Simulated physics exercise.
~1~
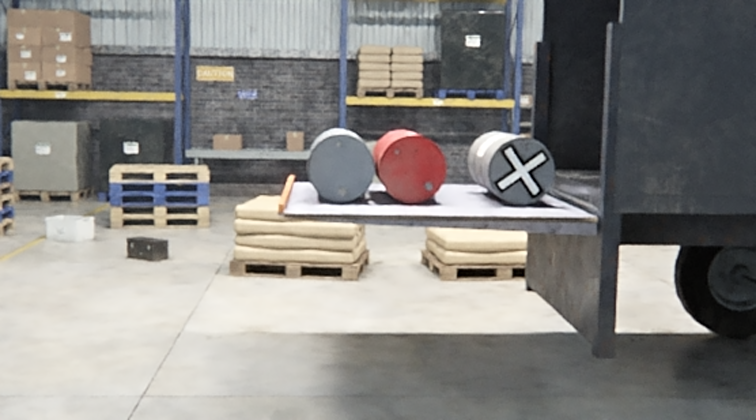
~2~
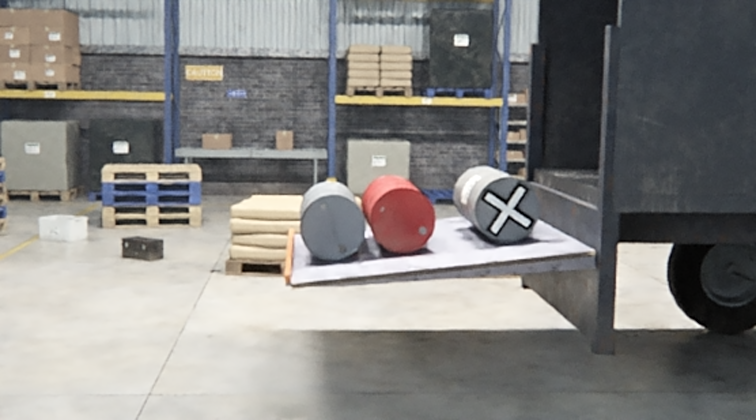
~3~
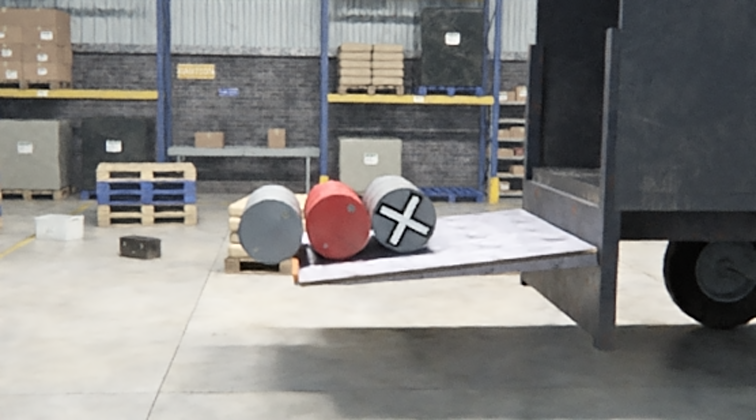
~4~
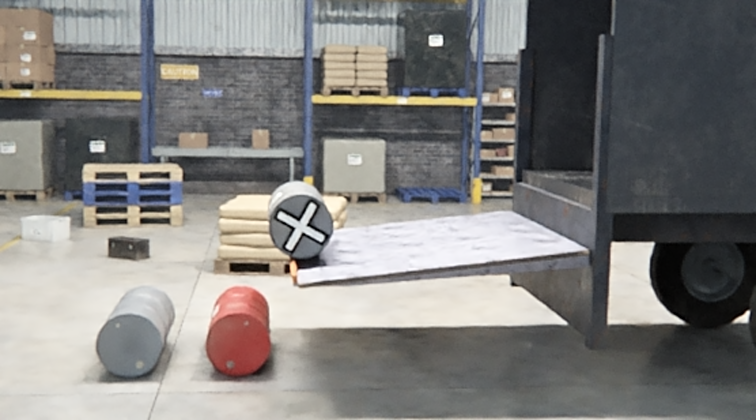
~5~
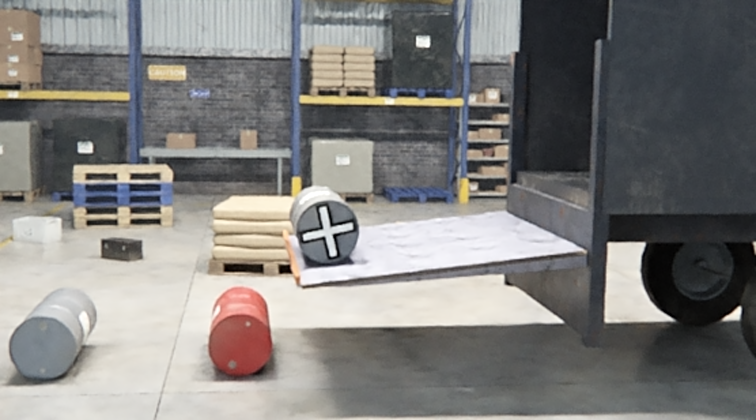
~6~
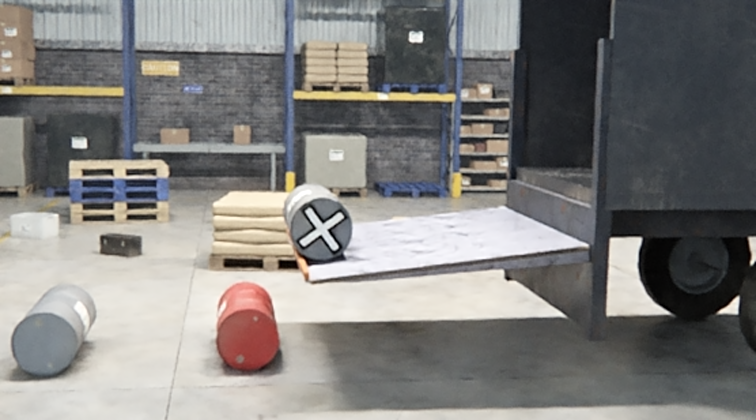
Three drums roll left down a tilting platform; grey and red drop off, the crossed one stays.
